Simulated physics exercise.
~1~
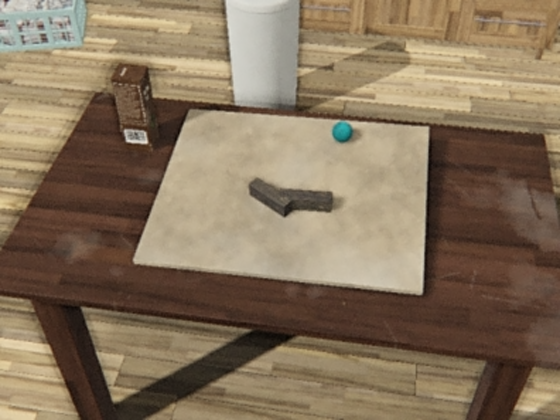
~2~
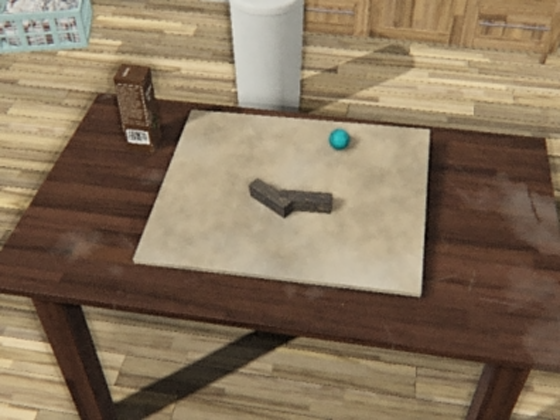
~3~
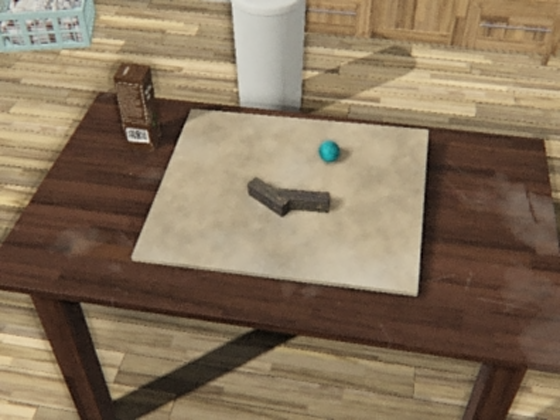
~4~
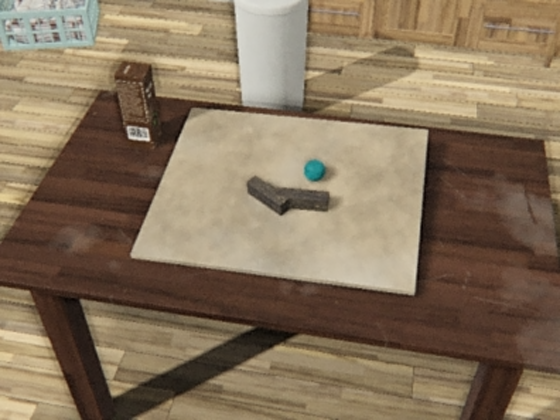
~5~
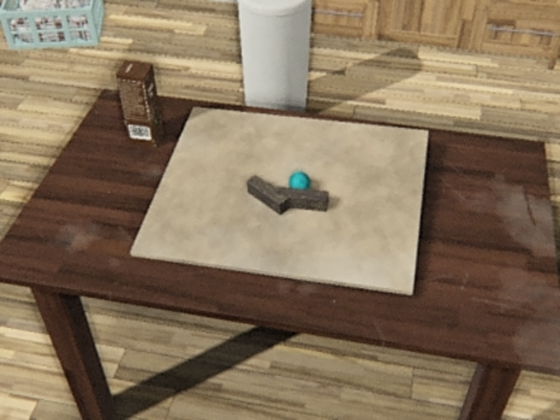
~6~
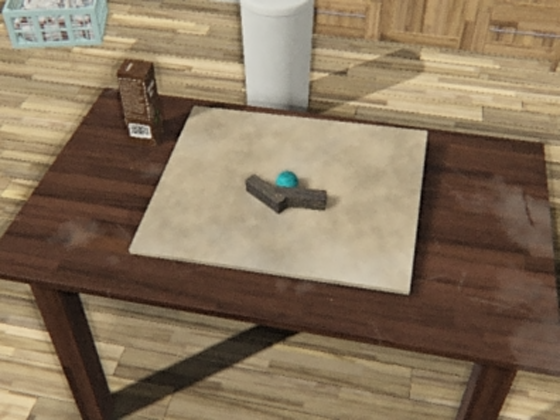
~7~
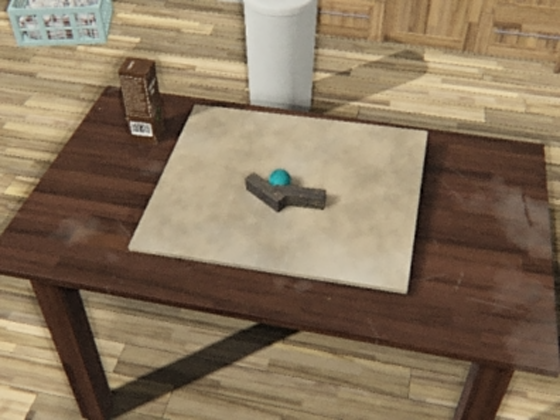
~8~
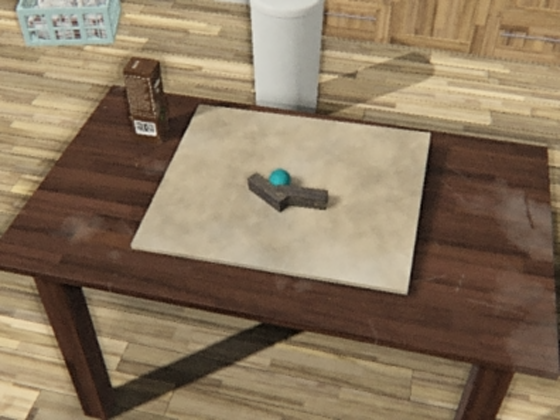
Turquoise ball rolling toward the viewer and left across a beige board, meeting two fixed dark blocks and settling against them.
